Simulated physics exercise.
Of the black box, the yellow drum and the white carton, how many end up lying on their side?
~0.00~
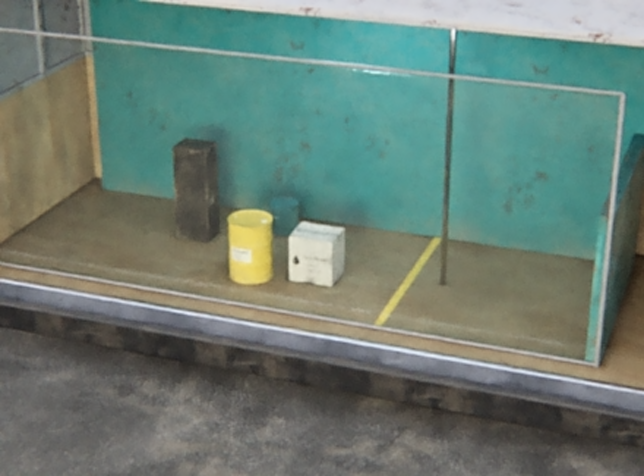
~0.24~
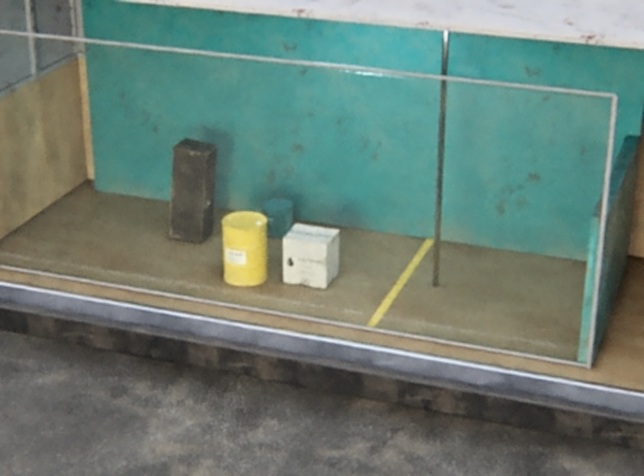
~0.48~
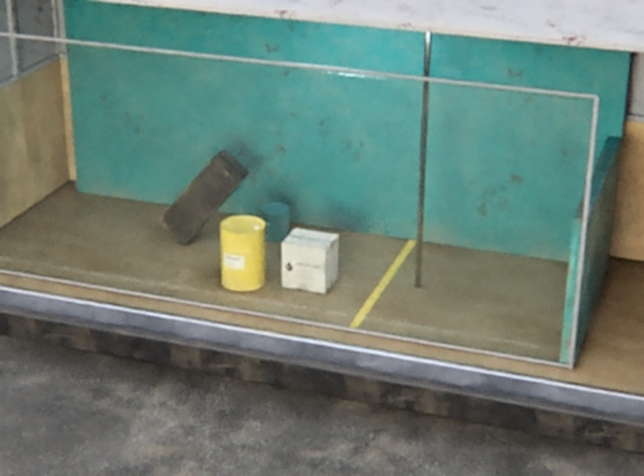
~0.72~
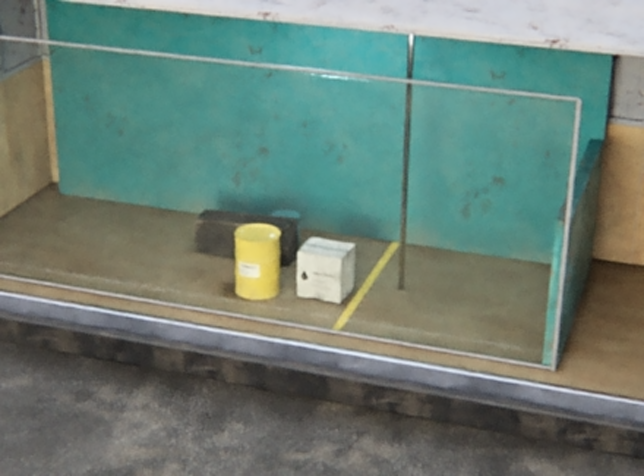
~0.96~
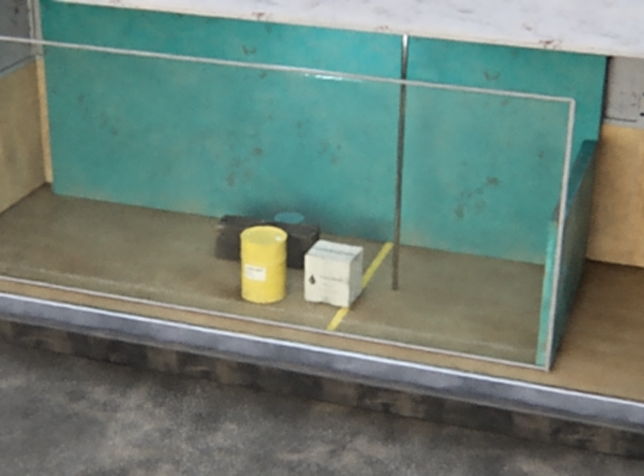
Just one of them does, the tall black box, while the yellow drum and the white carton stay upright.
